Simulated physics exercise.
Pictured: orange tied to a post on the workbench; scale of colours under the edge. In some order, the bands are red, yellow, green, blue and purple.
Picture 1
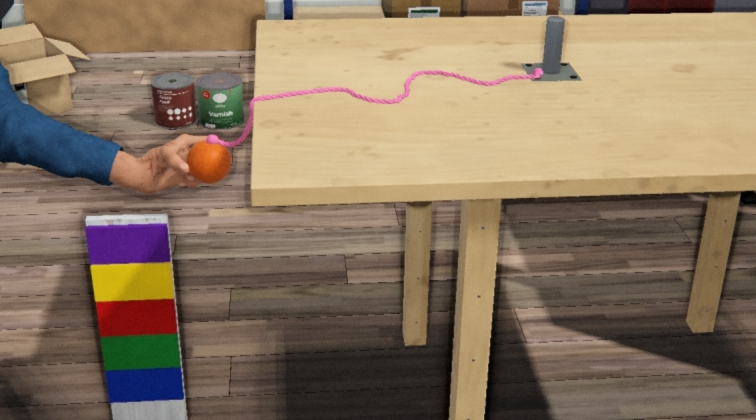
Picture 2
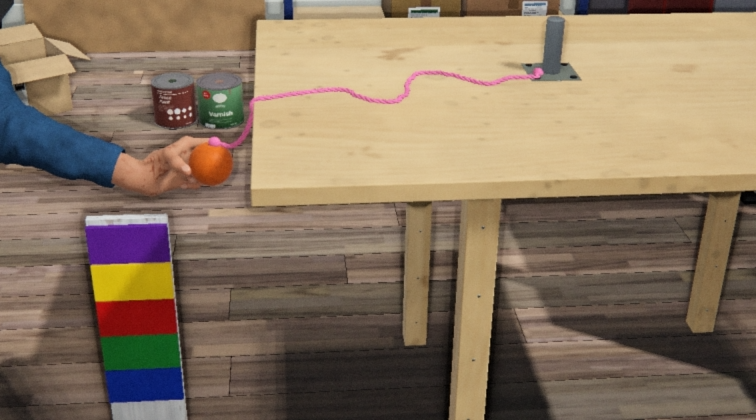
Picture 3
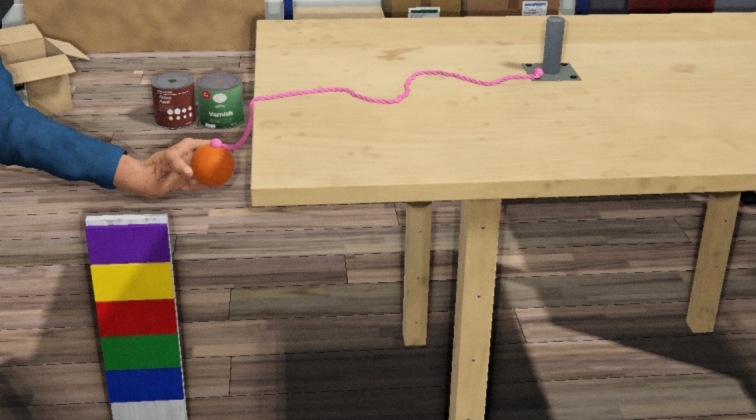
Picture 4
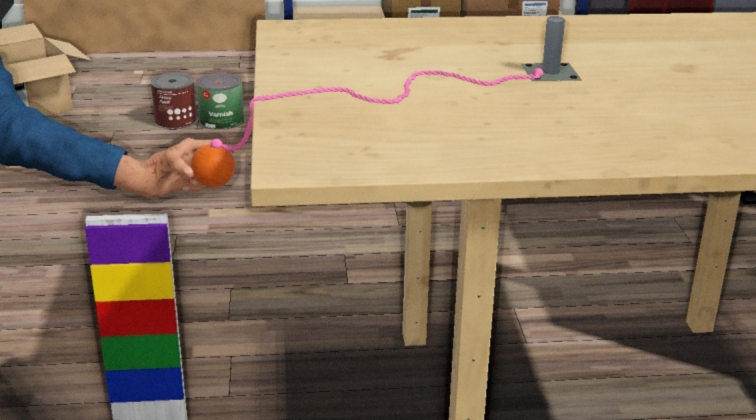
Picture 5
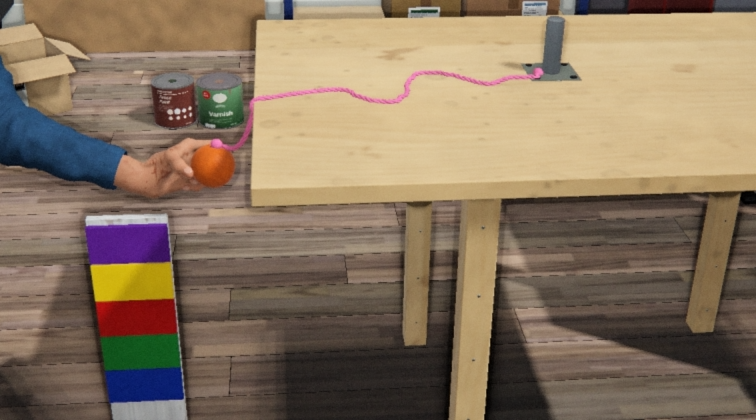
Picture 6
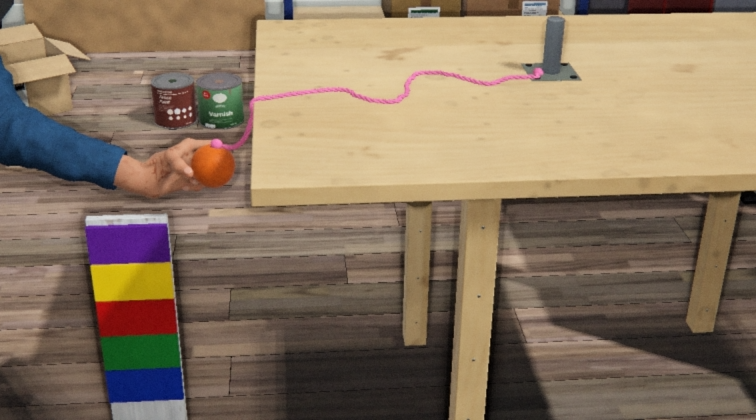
A hand held an orange ball just off the left end of a wooden table, barely moving, while its pink cord lay slack and wavy across the top, tied to a metal post.
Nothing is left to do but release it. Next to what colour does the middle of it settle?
Next to yellow.
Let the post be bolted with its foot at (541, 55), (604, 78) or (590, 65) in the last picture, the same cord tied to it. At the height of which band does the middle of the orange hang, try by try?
Going case by case, it's yellow, purple and finally purple.
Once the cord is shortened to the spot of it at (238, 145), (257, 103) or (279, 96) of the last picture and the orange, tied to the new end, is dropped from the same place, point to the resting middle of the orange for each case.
Close to (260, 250) first, close to (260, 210) next, and close to (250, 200) last.
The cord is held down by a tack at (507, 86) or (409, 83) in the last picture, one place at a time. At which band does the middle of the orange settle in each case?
Results, in sequence: Yellow / purple.
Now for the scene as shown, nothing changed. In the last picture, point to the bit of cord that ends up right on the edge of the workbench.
The piece you want is at about (352, 93).
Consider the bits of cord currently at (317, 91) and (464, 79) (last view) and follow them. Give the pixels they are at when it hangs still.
End: (252, 136) and then (439, 80).
Early on, orange near (283, 254); level with yellow.
Midway, orange near (240, 277); level with yellow.
Finally, orange near (254, 277); level with yellow. Its middle rests at the yellow band.
